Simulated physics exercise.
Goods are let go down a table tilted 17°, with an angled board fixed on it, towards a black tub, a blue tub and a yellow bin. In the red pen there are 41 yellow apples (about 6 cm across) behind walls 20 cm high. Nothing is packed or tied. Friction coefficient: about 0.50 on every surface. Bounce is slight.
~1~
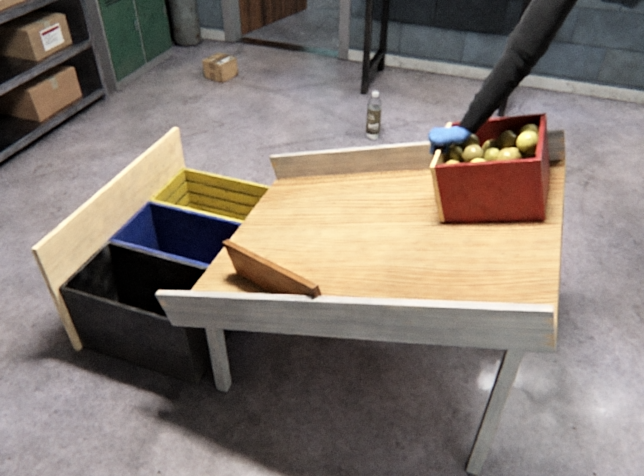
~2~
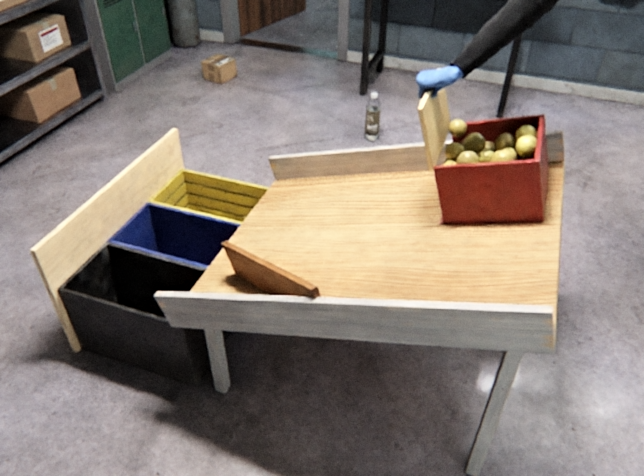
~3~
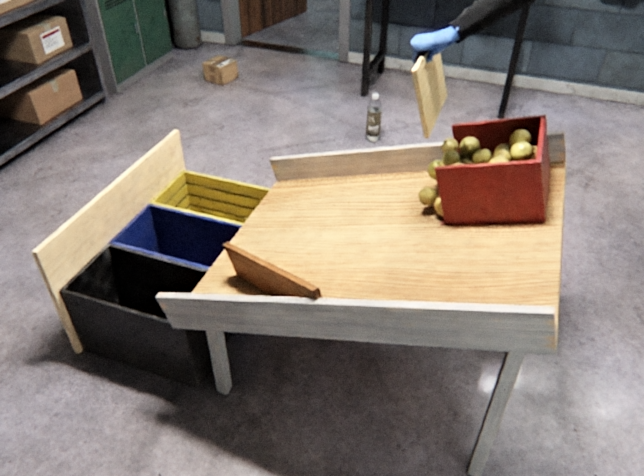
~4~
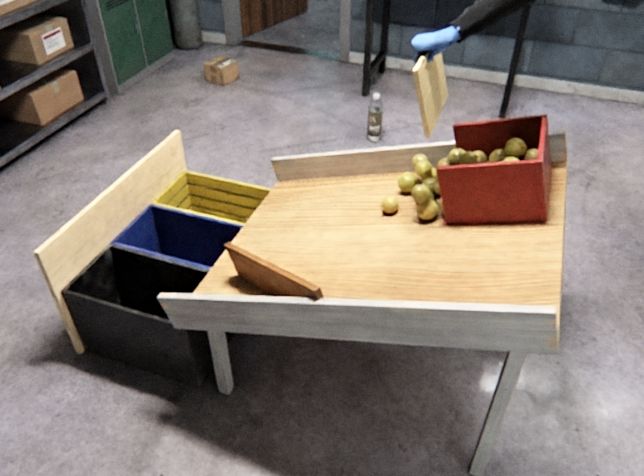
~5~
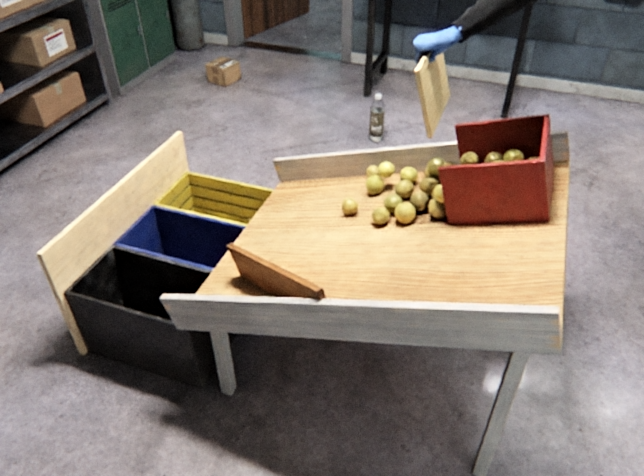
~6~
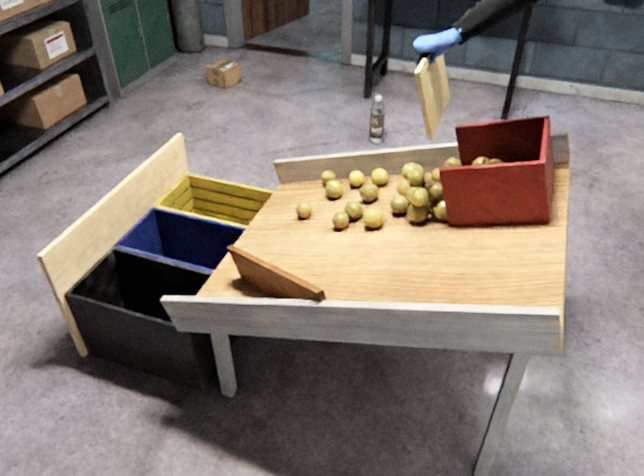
In this clip, a blue-gloved hand lifts a wooden panel from the open side of a red box on a sloping table, and round yellowish-green fruits roll out leftward, spreading across the tabletop toward black, blue and yellow bins.
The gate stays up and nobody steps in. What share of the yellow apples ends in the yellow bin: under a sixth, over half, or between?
In the end over half of them are in the yellow bin.
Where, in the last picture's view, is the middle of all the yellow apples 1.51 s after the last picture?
At about (199, 250).
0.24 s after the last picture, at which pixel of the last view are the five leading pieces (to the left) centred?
Around (247, 208).
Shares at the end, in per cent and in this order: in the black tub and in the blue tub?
Roughly 0 and 30 per cent.
Then, 0.24 s after the last picture, 7 still in the red pen, 1 in the yellow bin, 31 on the slope and 2 in the air.
Then, 0.54 s after the last picture, 3 in the blue tub, 6 in the yellow bin, 30 on the slope and 2 in the air.
Then, 0.97 s after the last picture, 1 in the black tub, 8 in the blue tub, 21 in the yellow bin, 6 on the slope and 5 in the air.
When it is over (1.51 s after the last picture), 1 in the black tub, 12 in the blue tub and 28 in the yellow bin. Asked share, 28 of 41, 68 per cent.
